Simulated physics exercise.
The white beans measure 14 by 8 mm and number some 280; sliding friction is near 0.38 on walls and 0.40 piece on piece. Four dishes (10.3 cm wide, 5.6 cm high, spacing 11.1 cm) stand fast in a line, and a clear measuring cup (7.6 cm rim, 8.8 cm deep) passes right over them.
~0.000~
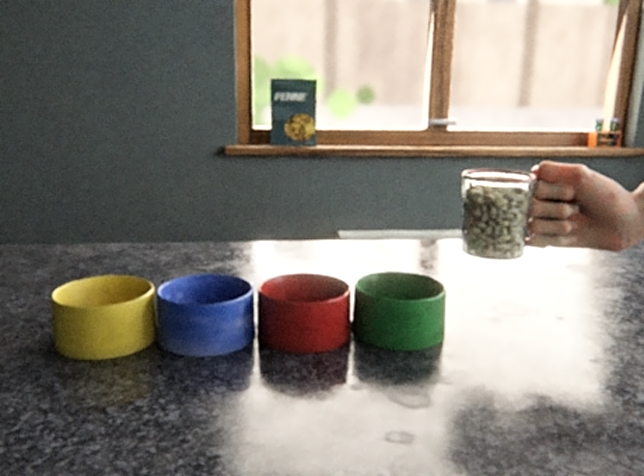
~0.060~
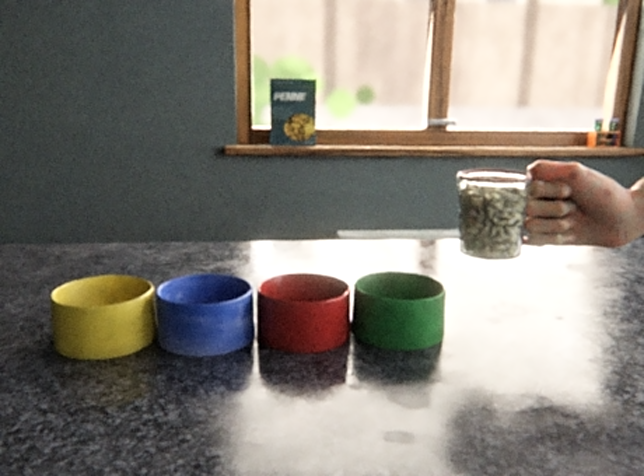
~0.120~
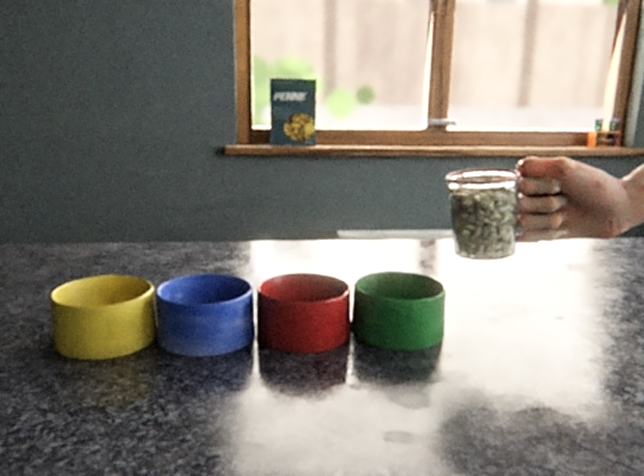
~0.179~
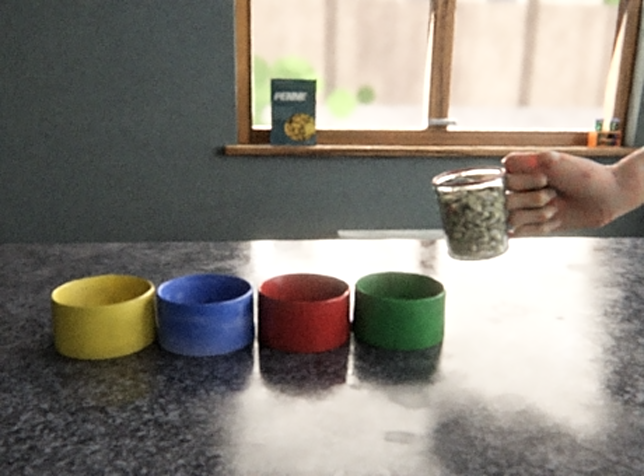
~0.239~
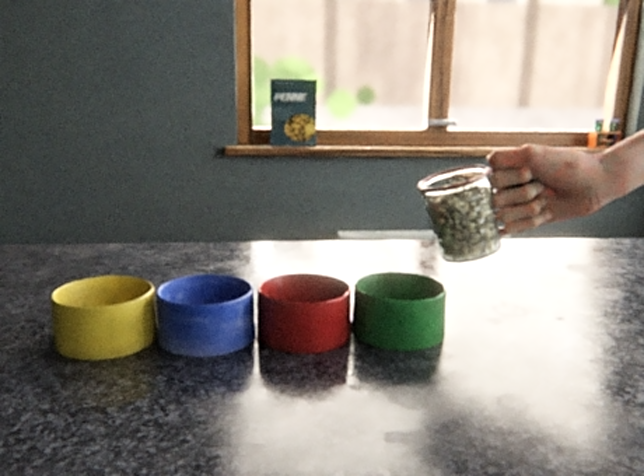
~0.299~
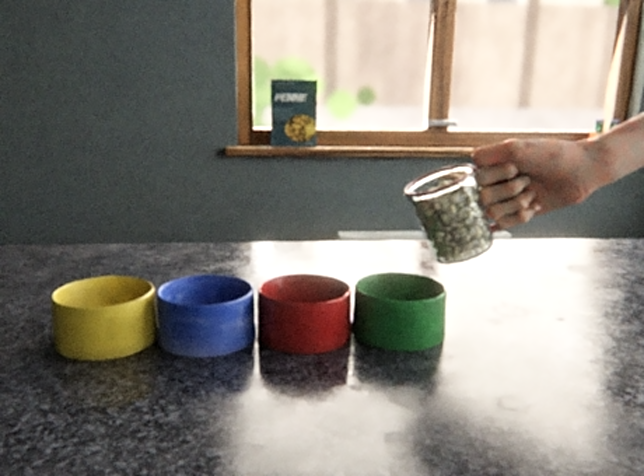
On a speckled kitchen counter by a window, a hand moves a clear cup of pale beans left, tilting it toward four coloured dishes.
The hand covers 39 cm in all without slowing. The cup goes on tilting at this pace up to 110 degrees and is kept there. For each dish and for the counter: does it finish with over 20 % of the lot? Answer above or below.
Red: Below, blue: Above, green: Below, yellow: Above, counter: Below.
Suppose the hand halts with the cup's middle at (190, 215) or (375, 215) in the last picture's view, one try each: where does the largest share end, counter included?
The winner: Blue; red.
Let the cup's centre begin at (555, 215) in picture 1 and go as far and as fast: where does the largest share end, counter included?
Most goes to: Blue.
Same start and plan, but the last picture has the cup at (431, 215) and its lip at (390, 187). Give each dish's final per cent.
Red 0; blue 0; green 0; yellow 100.
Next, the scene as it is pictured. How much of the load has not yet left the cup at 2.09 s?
Some 0 per cent of the load.
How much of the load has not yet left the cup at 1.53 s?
Some 25 per cent of the load.
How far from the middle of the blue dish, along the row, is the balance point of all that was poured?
Some 4 cm to the left.
Then, at 1.04 s, tilt 96 degrees; cup holds 90 %, red 5 %.
After 1.53 s, tilt 110 degrees; cup holds 25 %, blue 65 %.
After 2.09 s, tilt 110 degrees; cup holds 0 %, blue 60 %, yellow 30 %.
By 2.5 s all is still; red 0 %, blue 60 %, green 0 %, yellow 30 %, counter 10 %.
